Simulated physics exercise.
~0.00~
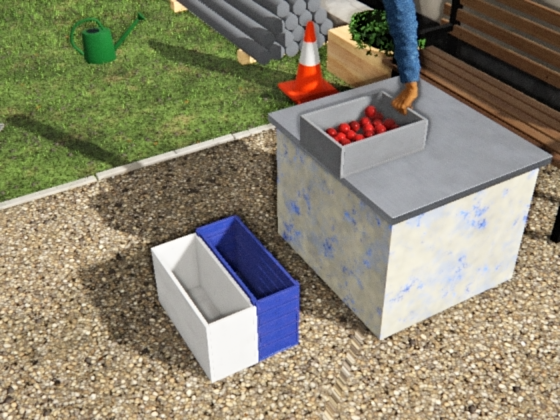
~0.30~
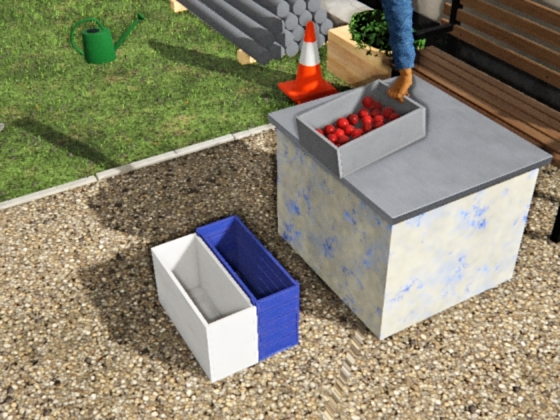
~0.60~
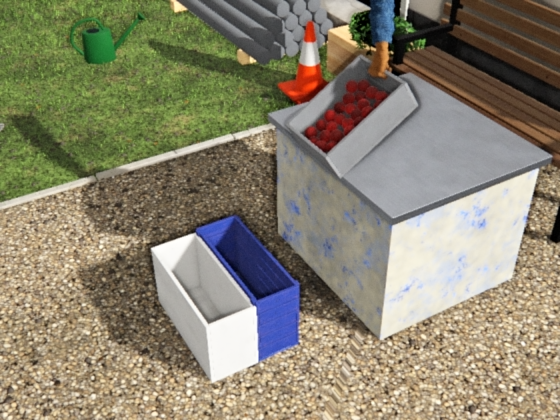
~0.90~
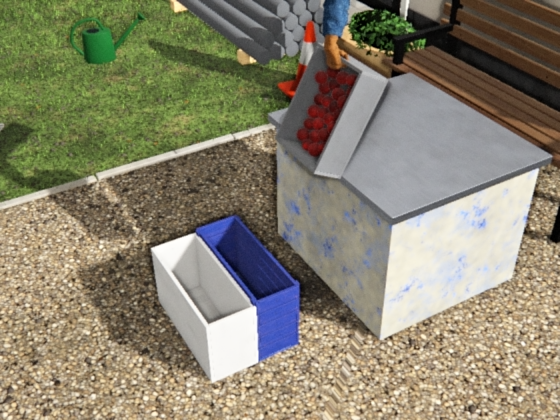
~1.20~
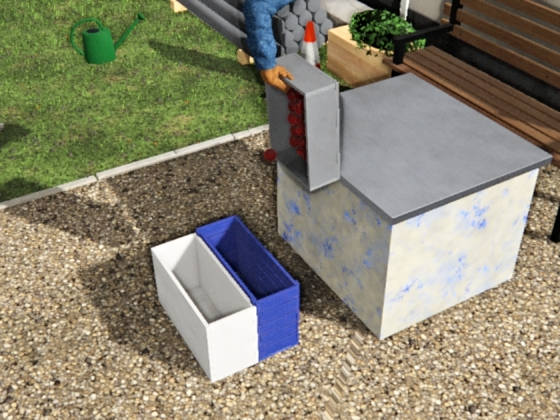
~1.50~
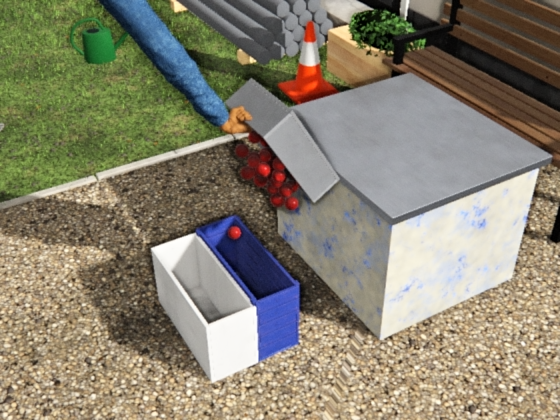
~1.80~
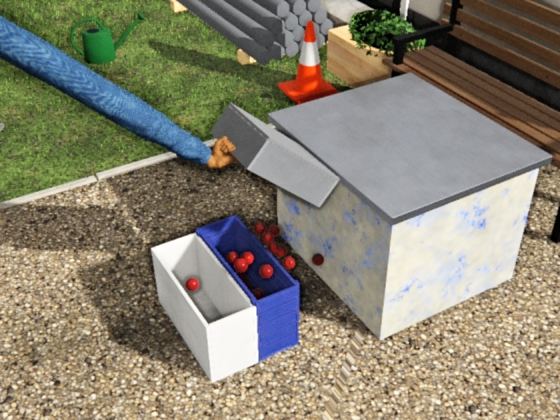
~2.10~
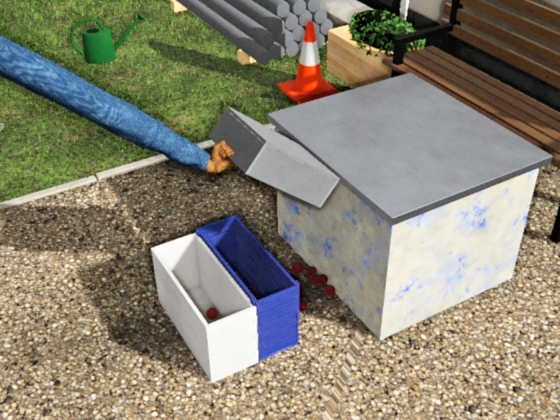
The video shows a hand in a blue sleeve tilting a grey crate of red apples over the edge of a bench until they spill toward blue and white troughs below, with one resting in the white trough and several on the gravel beside the blue one.
